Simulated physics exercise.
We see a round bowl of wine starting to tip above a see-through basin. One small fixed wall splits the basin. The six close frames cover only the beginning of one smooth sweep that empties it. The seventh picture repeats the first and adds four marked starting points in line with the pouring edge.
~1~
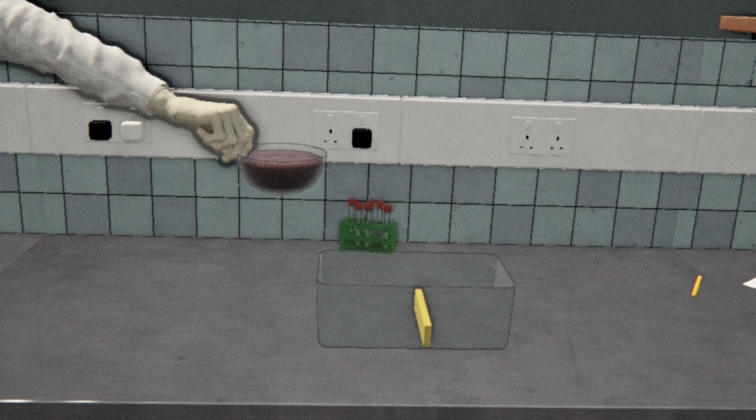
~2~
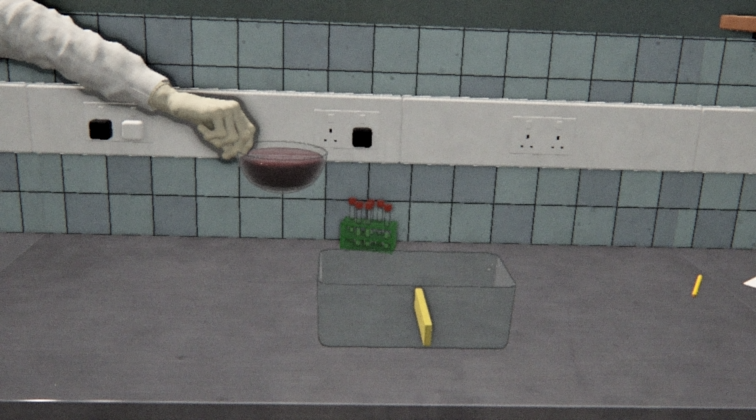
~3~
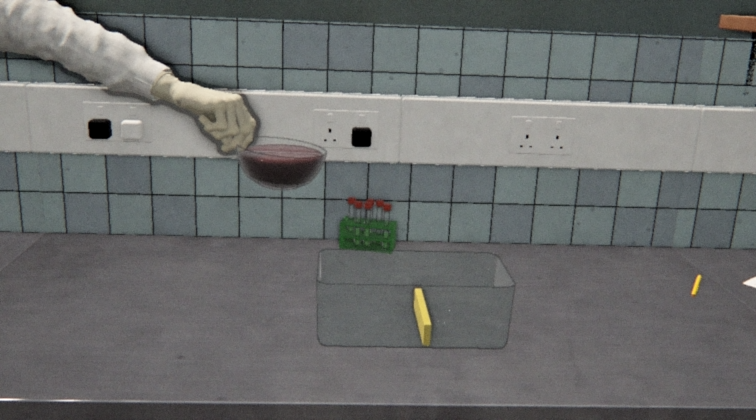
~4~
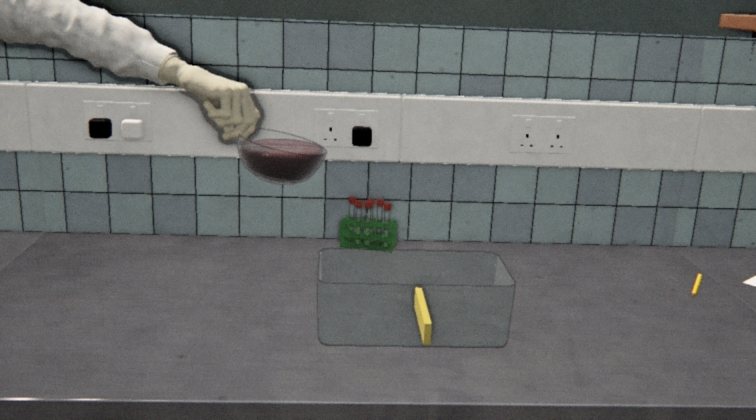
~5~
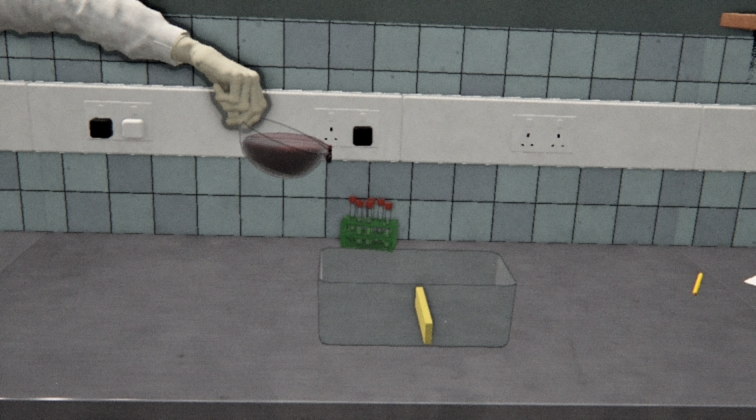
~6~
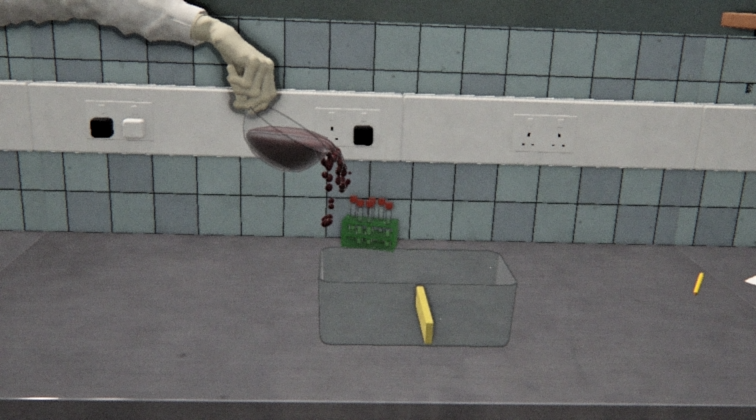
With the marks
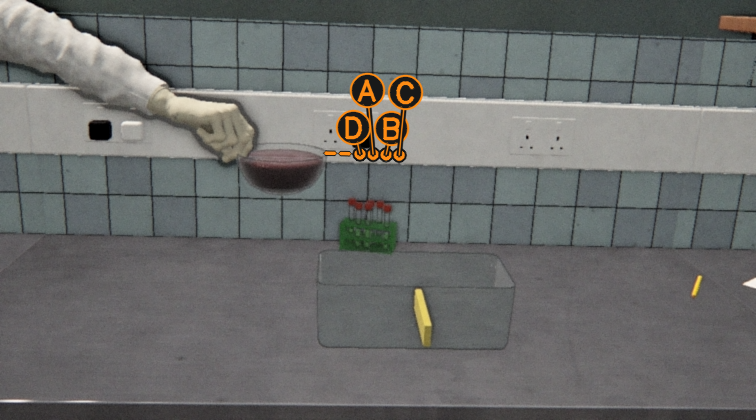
On a grey counter against a tiled wall, a gloved hand holds a round bowl of dark red liquid above a see-through basin with a yellow block inside. The hand gradually tilts the bowl to the right, and liquid slips over the lip, then falls in dark drops above the basin.
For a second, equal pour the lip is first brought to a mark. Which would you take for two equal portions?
Use place D.
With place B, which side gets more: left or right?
The right side.
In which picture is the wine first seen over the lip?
Picture 5.
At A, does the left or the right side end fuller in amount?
The right side.
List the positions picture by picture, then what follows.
Upright, lip at (325, 153); basin from (317, 345) to (507, 348); top of the wall at (423, 306); nothing has left yet.
Upright, lip at (326, 152); nothing has left yet.
Tipped about 5°, lip at (325, 152); nothing has left yet.
Tipped about 12°, lip at (326, 151); nothing has left yet.
Tipped about 21°, lip at (326, 150); wine is over the lip, down to (329, 159).
Tipped about 31°, lip at (327, 150); wine is over the lip, down to (324, 223).
On the marked copy, A at (373, 154); B at (386, 154); C at (399, 155); D at (360, 154).
With A, about 22 % ends left of the wall and 76 % right of it.
With B, about 13 % ends left of the wall and 85 % right of it.
With C, about 10 % ends left of the wall and 89 % right of it.
With D, about 45 % ends left of the wall and 52 % right of it.
